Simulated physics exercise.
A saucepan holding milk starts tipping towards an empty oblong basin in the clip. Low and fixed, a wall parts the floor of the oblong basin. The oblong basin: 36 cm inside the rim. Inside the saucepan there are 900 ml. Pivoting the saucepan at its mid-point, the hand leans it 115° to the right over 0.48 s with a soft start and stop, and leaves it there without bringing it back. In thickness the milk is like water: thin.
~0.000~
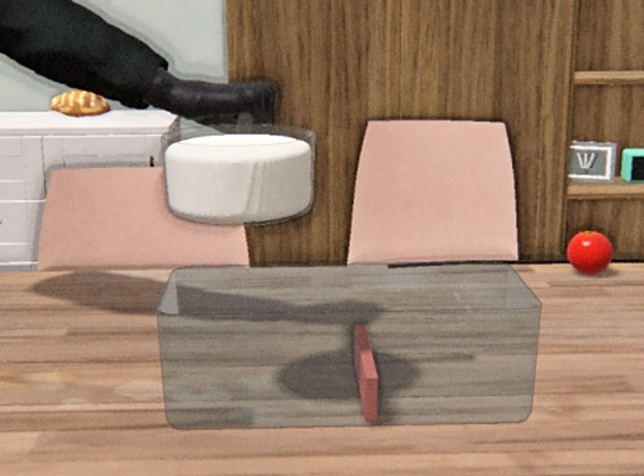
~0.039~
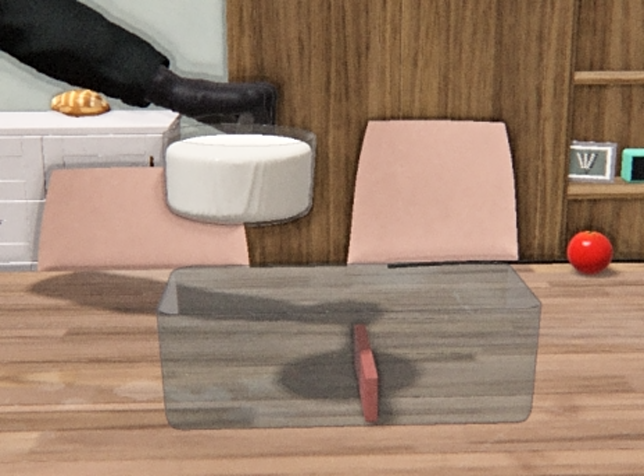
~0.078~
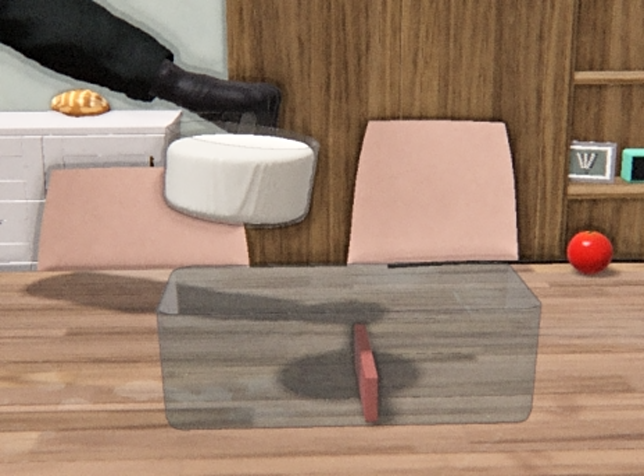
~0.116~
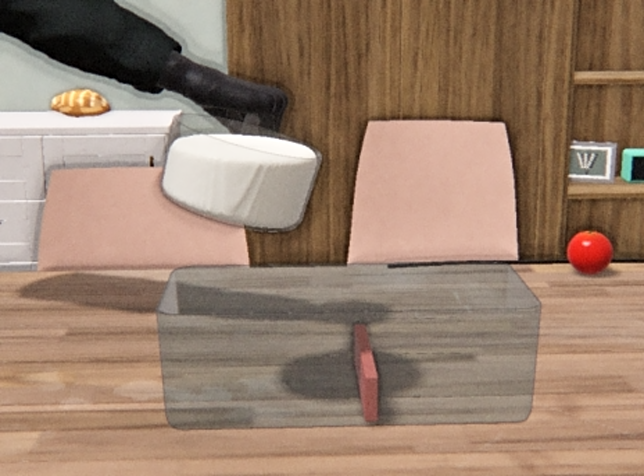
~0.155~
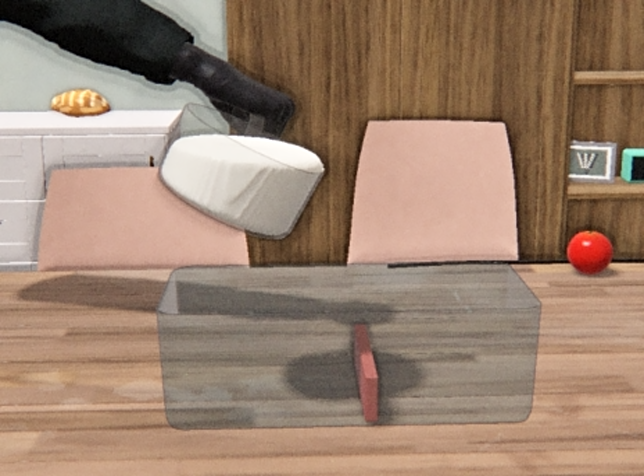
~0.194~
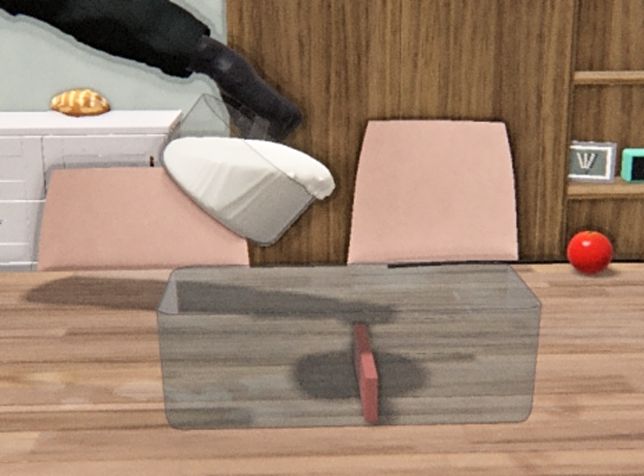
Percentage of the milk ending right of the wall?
32 per cent.
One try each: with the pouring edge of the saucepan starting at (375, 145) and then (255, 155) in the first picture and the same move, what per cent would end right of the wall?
Result: 70 per cent, then 20 per cent.
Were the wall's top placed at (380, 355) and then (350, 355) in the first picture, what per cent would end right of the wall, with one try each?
25 in a hundred, followed by 45 in a hundred.
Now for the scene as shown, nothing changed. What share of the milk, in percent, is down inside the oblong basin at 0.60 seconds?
Close to 92 in a hundred.
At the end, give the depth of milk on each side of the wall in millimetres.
Left part about 20 mm deep, right part about 12 mm deep.
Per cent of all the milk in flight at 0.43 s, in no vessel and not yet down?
Estimate: About 30 % of all of it.
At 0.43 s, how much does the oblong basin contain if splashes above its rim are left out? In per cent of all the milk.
About 56%.
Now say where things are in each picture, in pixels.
The first picture shows tilt 0°; pouring edge (313, 136); surface from (166, 148) to (310, 145); the oblong basin's rim runs from (166, 291) to (524, 285); the wall's top is at (365, 351).
The second picture shows tilt 2°; pouring edge (314, 138); surface from (167, 147) to (311, 146).
The third picture shows tilt 7°; pouring edge (317, 146); surface from (169, 144) to (314, 149).
The fourth picture shows tilt 16°; pouring edge (320, 157); surface from (173, 143) to (317, 152).
The fifth picture shows tilt 27°; pouring edge (321, 173); surface from (171, 145) to (321, 166); 2 per cent is over the edge.
The sixth picture shows tilt 40°; pouring edge (318, 191); surface from (167, 144) to (301, 168); 7 per cent is over the edge.
Then, 0.43 s in, the tilt is 112° and 14 per cent is still to pour, 31 is left of the wall and 26 right of it.
Then, 0.60 s in, the tilt is 115° and 1 per cent is still to pour, 62 is left of the wall and 30 right of it.
Then, 0.78 s in, the tilt is 115° and 0 per cent is still to pour, 59 is left of the wall and 32 right of it.
Then, 0.98 s in, the tilt is 115° and 0 per cent is still to pour, 65 is left of the wall and 32 right of it.
Finally, 65 per cent lies left of the wall, 32 right of it and 3 outside.
